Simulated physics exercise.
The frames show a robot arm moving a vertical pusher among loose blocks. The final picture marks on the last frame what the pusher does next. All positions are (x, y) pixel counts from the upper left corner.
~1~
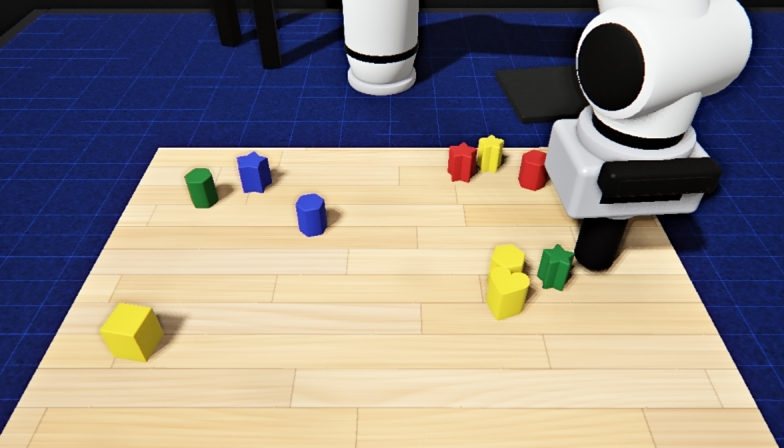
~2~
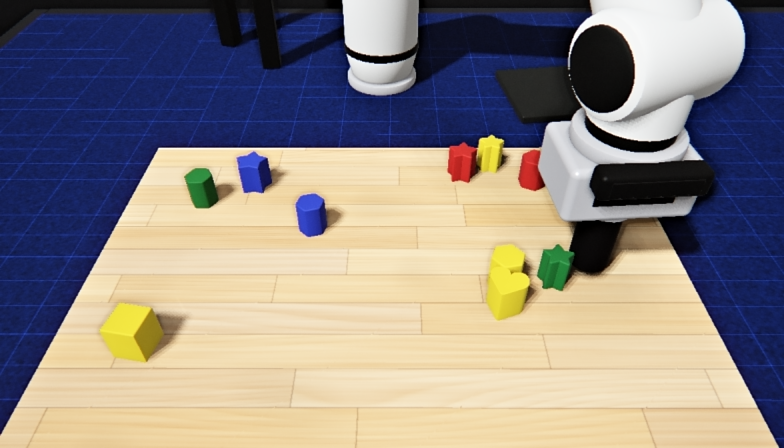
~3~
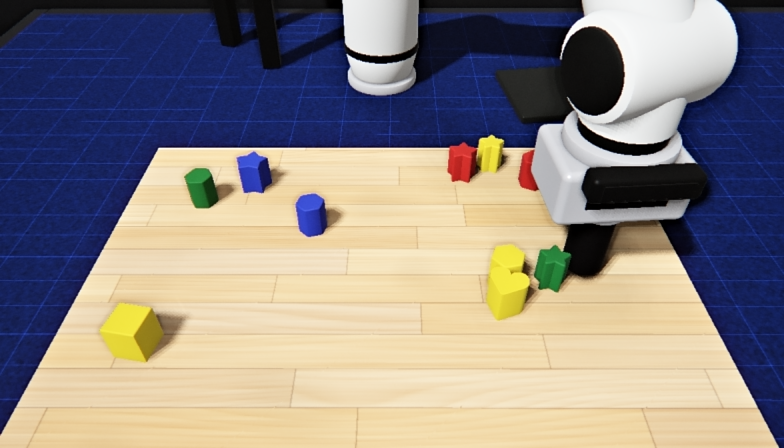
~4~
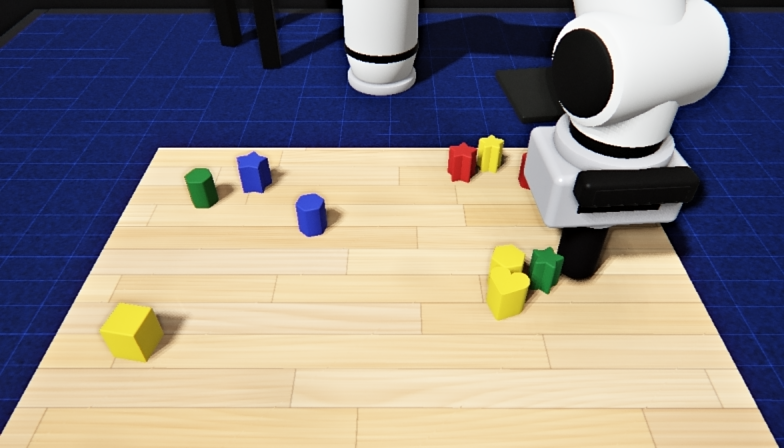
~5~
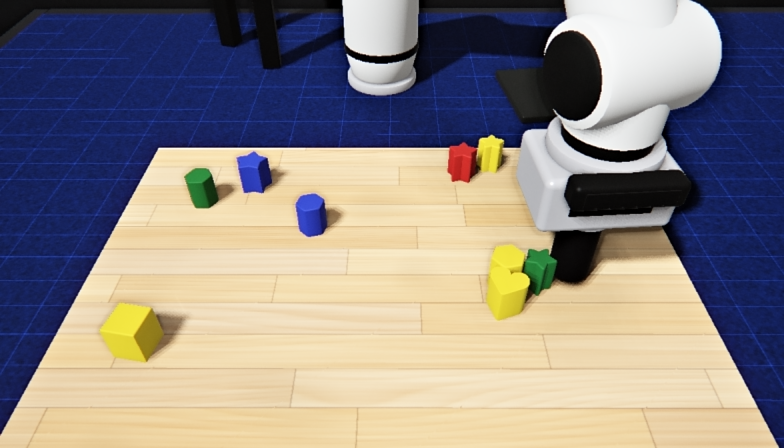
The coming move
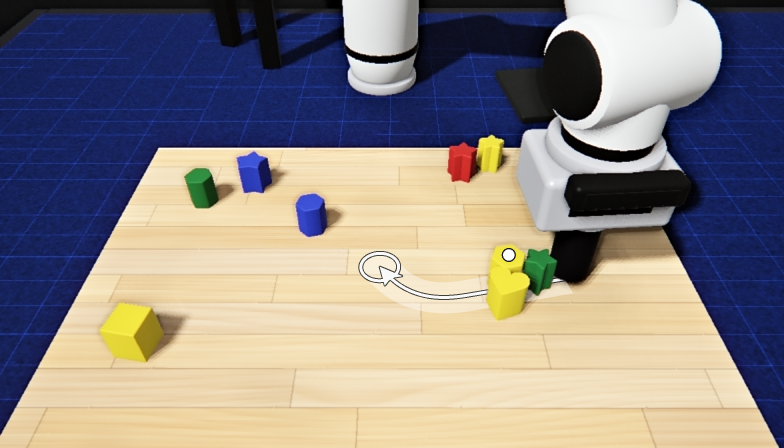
Robot arm moving its black pusher leftward, nudging a green star block left toward two yellow blocks on a wooden table.
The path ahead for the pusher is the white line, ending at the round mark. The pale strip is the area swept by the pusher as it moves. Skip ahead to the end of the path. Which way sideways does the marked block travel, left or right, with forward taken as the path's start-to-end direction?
The shift is to the right of that direction.
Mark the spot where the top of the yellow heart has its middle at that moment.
The spot you're after is about (472, 299) in the image.
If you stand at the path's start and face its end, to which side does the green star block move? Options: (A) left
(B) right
I choose A.
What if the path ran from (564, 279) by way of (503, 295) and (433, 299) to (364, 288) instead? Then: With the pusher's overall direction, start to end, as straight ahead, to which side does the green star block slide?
It moves left.
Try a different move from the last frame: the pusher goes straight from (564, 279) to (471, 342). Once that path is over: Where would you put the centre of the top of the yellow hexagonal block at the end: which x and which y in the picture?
So, by the moment the path ends, you'll find the top centre of the yellow hexagonal block at (481, 257).
Drawn move, from (564, 279) over (500, 290) and (432, 297) to (380, 267); the dot is on the yellow hexagonal block.
The first path, step by step. One third of the way, pusher at (501, 279); yellow heart at (489, 290), turned 65° anticlockwise; yellow hexagonal block at (448, 254), turned 70° clockwise; green star block at (473, 270).
Two thirds of the way, pusher at (432, 286); yellow heart at (472, 299); yellow hexagonal block at (415, 247); green star block at (403, 281).
At the end, pusher at (379, 256); yellow heart at (472, 299), turned 140° anticlockwise; yellow hexagonal block at (391, 218), turned 270° clockwise; green star block at (385, 281), turned 45° anticlockwise.
